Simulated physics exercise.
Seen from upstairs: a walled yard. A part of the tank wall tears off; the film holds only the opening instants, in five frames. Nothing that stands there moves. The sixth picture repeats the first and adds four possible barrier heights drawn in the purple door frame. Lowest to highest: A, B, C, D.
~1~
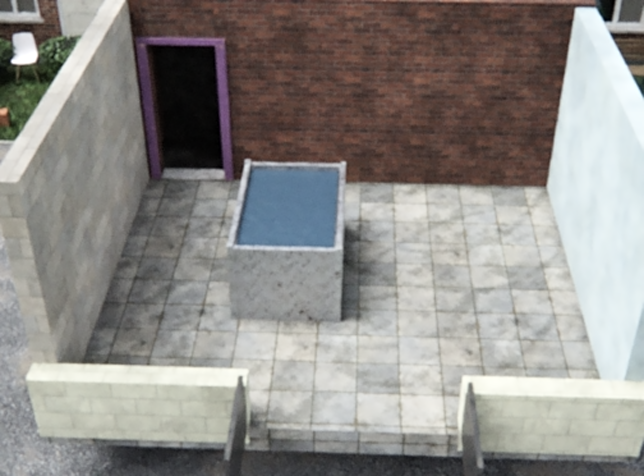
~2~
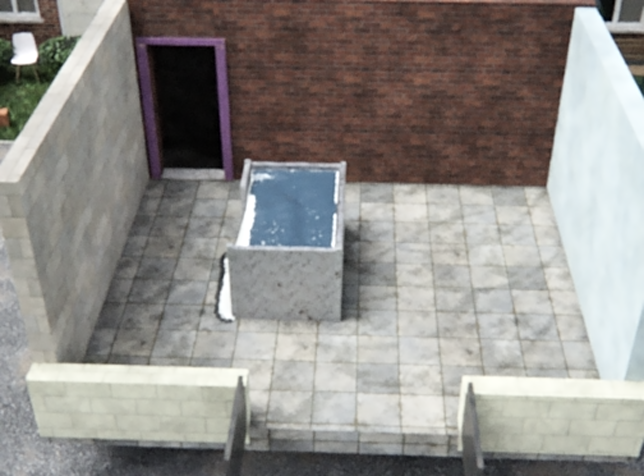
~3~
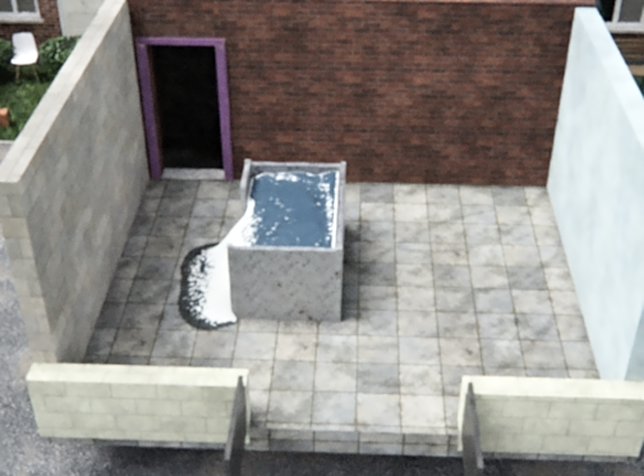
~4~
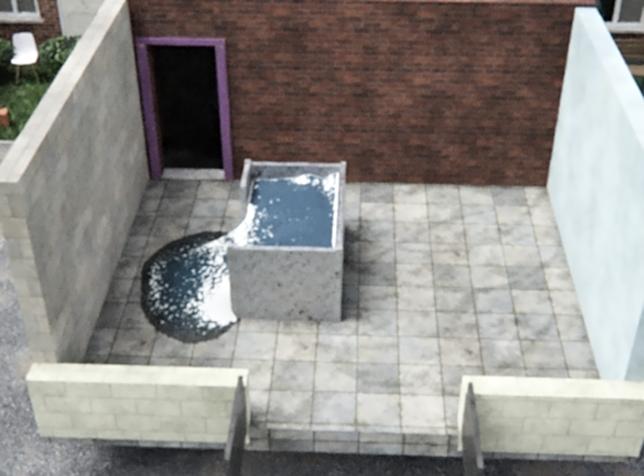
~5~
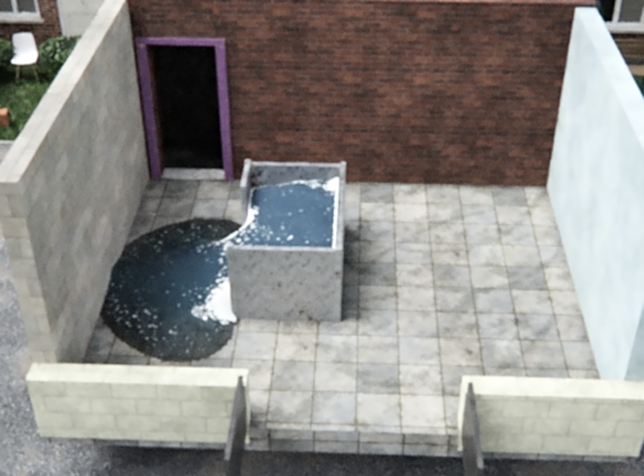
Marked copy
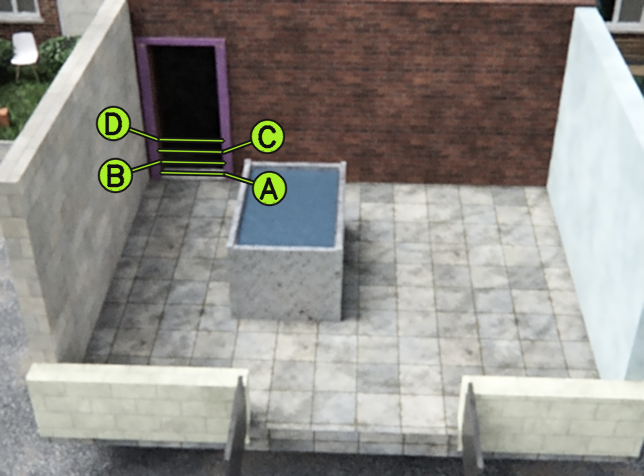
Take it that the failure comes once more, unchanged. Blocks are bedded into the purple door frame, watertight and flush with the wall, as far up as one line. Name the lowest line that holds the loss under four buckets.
The answer is mark B.
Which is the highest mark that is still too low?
Mark A.
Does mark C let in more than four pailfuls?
No, not at all.
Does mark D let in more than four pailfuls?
No, not at all.
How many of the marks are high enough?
Three of them.
In lime, A at (193, 173); B at (192, 162); C at (191, 151); D at (190, 140); from the bottom up A, B, C, D.
Choosing A, some 15 bucketfuls get in.
Choosing B, a bucket or two gets in.
Choosing C, nothing gets over.
Choosing D, nothing gets over.
